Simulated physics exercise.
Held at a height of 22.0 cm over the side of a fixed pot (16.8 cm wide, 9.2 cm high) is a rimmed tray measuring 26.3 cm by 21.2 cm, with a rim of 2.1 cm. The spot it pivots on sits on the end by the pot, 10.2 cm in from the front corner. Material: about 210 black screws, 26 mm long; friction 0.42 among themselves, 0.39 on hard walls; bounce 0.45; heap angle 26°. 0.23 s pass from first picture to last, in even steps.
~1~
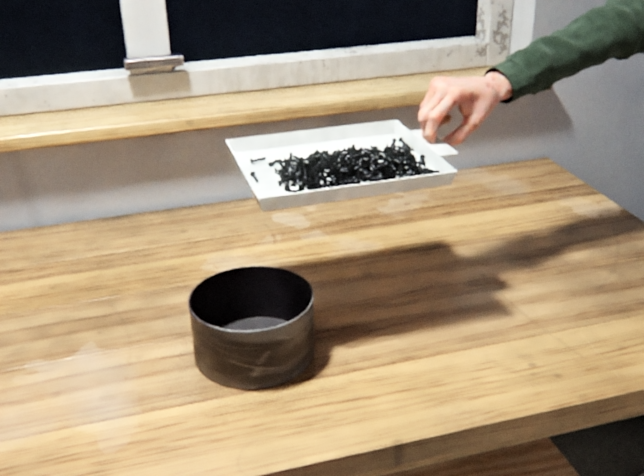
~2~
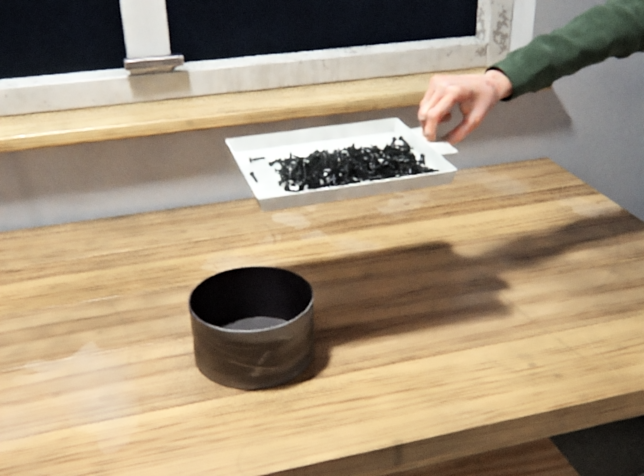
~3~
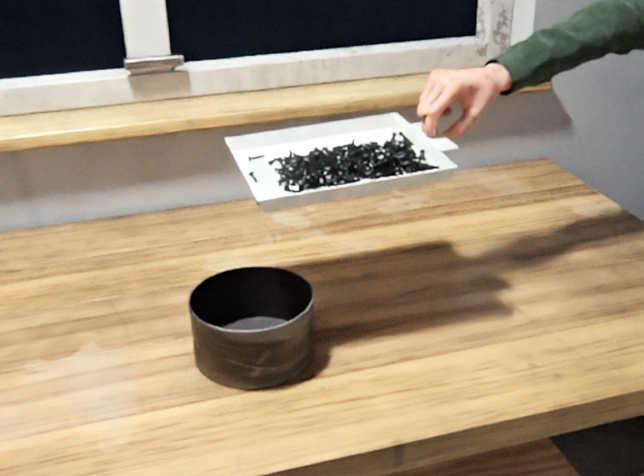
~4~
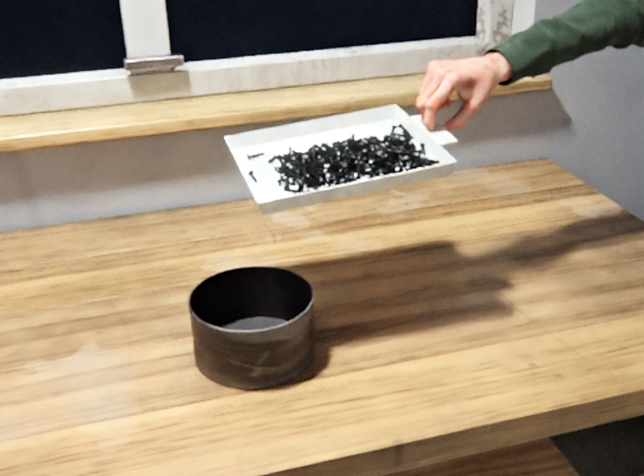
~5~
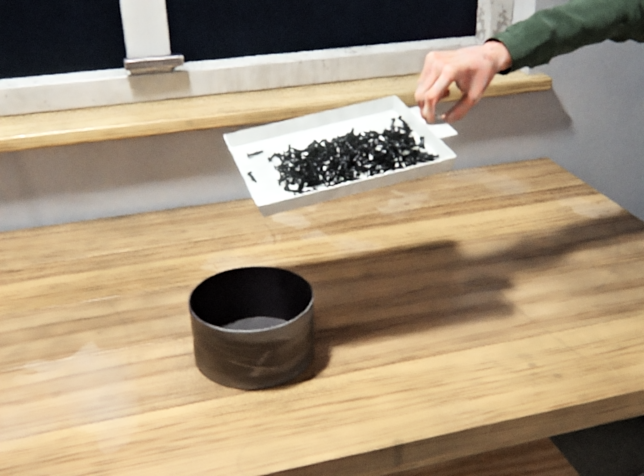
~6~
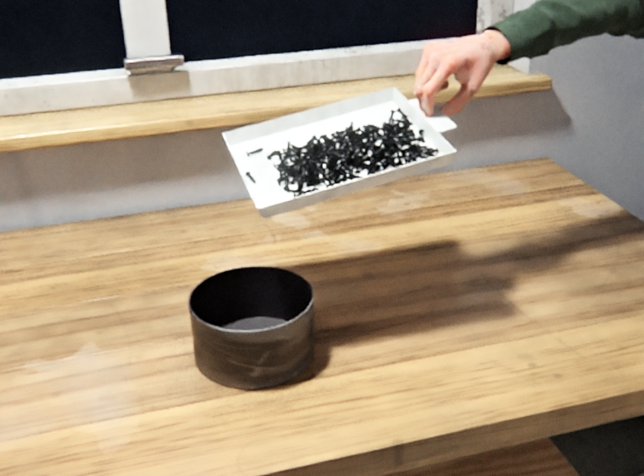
A white tray of small black screws, held by a hand in a green sleeve above a wooden table, started out nearly level and slowly tilted down to the left near a dark round pot.
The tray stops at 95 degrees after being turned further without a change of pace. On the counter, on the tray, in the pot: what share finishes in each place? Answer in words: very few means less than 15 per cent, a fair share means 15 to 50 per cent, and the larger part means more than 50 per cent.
Counter: Very few. Tray: Very few. Pot: The larger part.
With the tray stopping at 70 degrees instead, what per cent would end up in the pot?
In that case some 75 per cent.
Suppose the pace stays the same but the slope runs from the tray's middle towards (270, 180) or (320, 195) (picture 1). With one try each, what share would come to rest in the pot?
The share comes to about 70 in a hundred, then about 65 in a hundred.
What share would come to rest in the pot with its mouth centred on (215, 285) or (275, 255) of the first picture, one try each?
I'd say close to 60 percent for the first spot and 5 percent for the second.
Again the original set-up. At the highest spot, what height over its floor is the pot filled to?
I'd say near 2.5 centimetres.
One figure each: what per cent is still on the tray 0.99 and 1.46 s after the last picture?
About 60, 0.
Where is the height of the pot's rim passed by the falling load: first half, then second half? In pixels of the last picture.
I'd mark about (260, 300) for the first half and about (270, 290) for the second.
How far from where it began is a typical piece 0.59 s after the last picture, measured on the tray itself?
I'd say close to 9 centimetres.
Then, 0.59 s after the last picture, tilt 51 degrees; the tray holds 100 %, the pot 0 %.
Then, 0.99 s after the last picture, tilt 77 degrees; the tray holds 60 %, the pot 30 %.
Then, 1.46 s after the last picture, tilt 95 degrees; the tray holds 0 %, the pot 100 %.
In the end, counter 0 %, tray 0 %, pot 100 %.
